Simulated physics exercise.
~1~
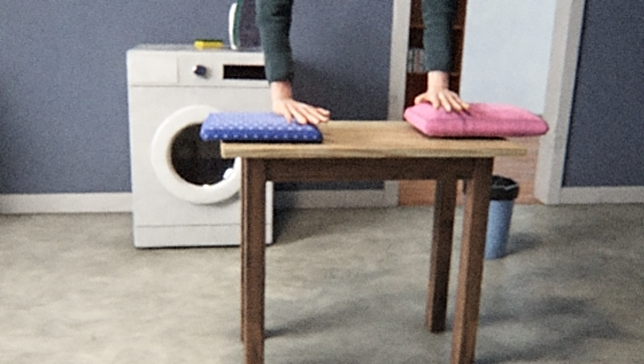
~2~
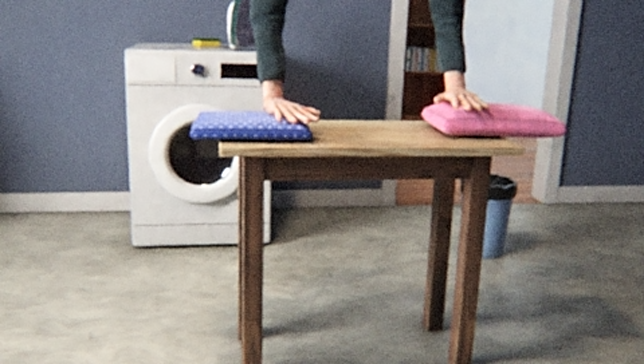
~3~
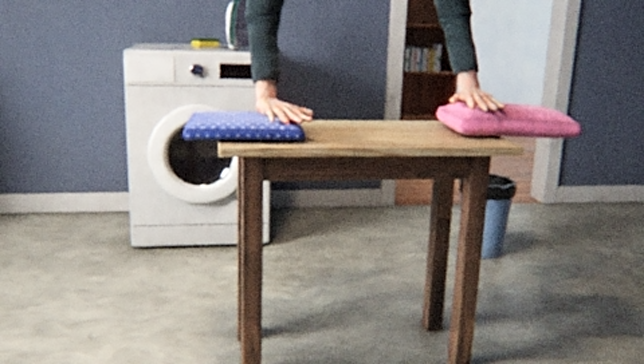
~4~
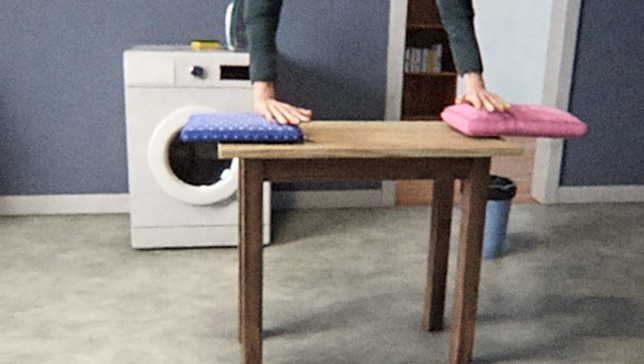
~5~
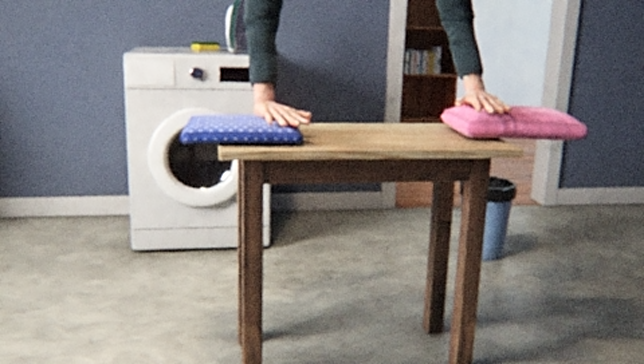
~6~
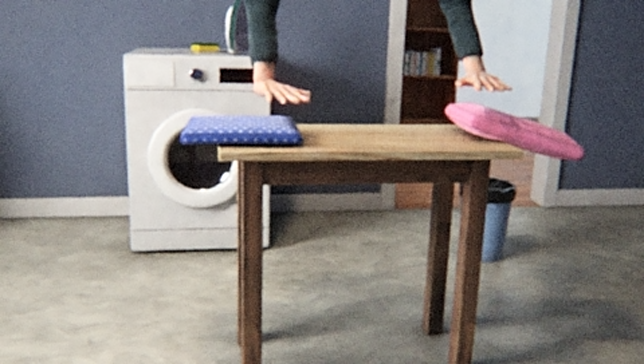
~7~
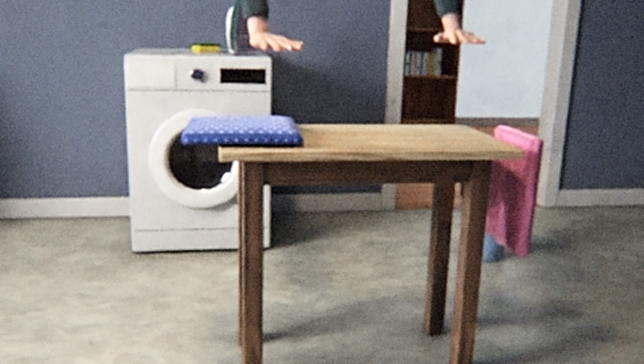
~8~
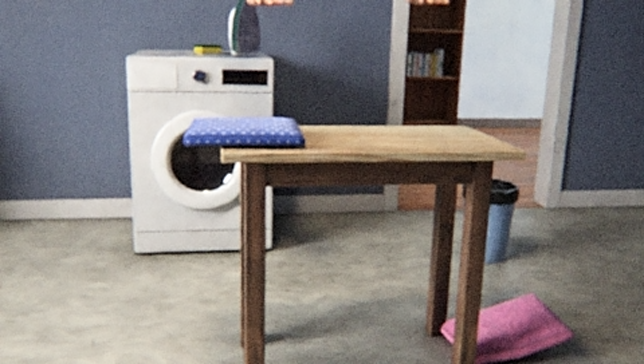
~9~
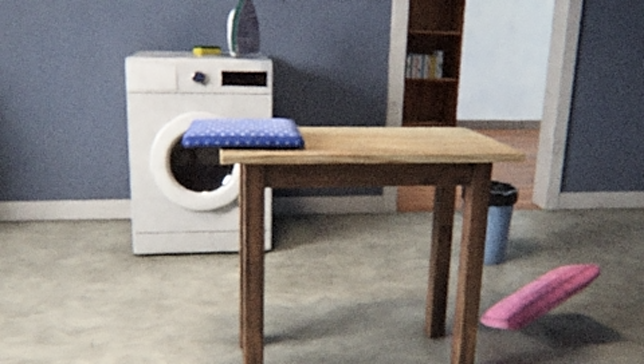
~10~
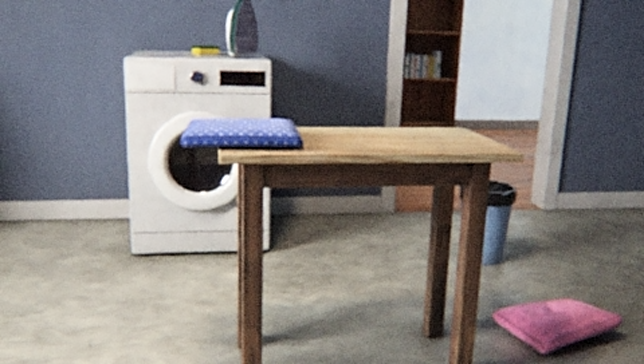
A blue dotted pad and a pink cushion lie at opposite ends of a narrow wooden bench, a hand pressed on each. The slightly swaying view faces the bench in a grey-floored room, with a white washing machine behind at left and a blue bin near a doorway at right. The hands slide the pad left and the cushion right until both stick out past the ends. After a pause, the hands lift away, and the cushion tips over the right end and drops. It bounces on the floor and settles to the right, while the blue pad stays put.
